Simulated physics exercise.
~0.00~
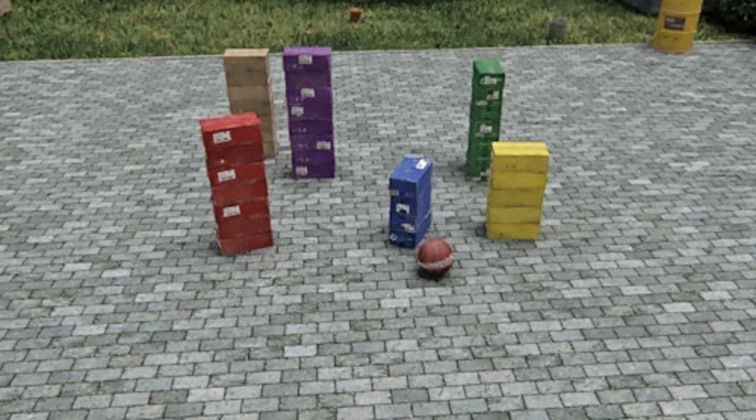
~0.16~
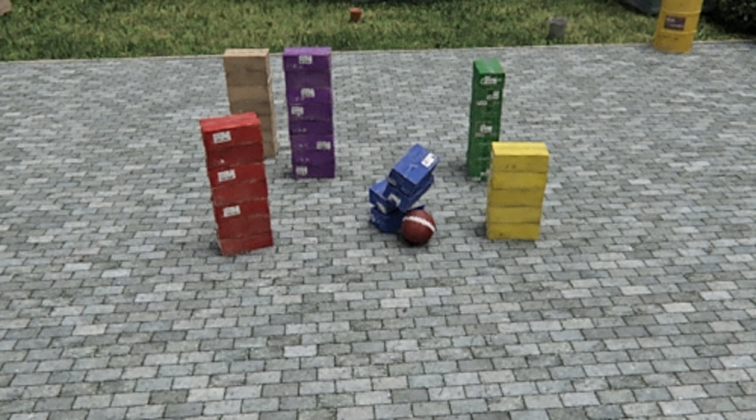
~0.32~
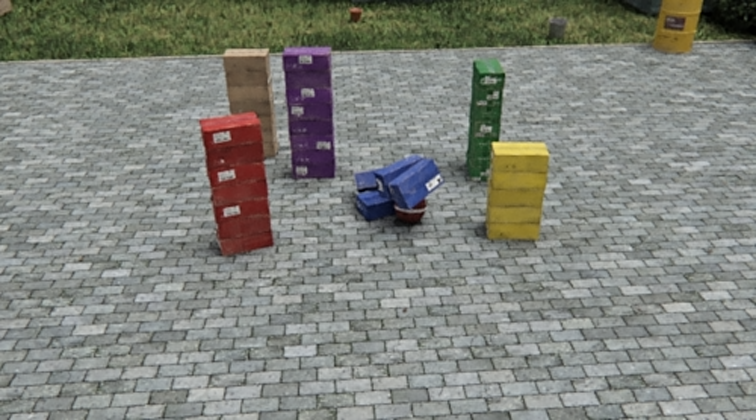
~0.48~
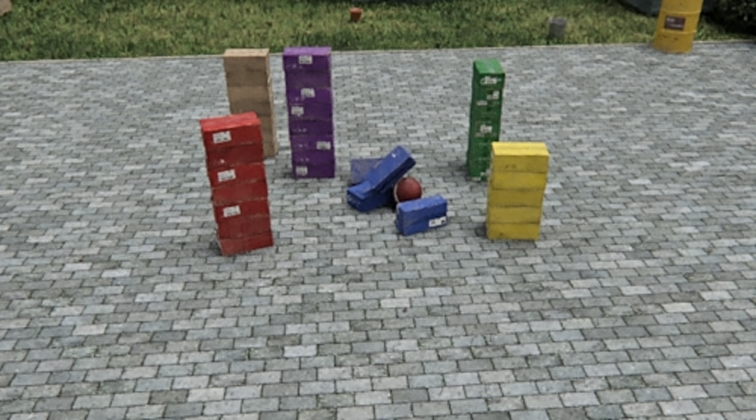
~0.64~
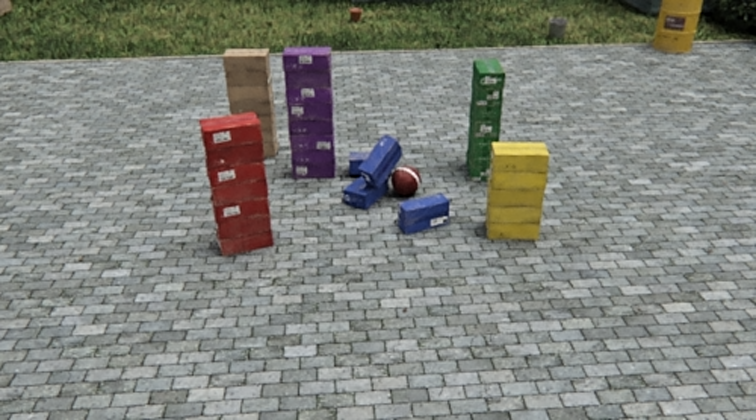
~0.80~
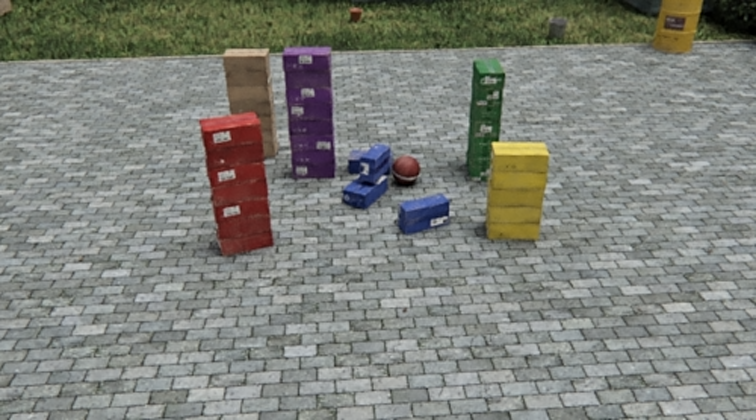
A dark red ball rolls away from the viewer into the short blue stack in a paved yard, toppling it so that its parcels tumble apart onto the ground, and ends just beyond the scattered blue parcels while the red, yellow, green, purple and tan stacks stay standing.
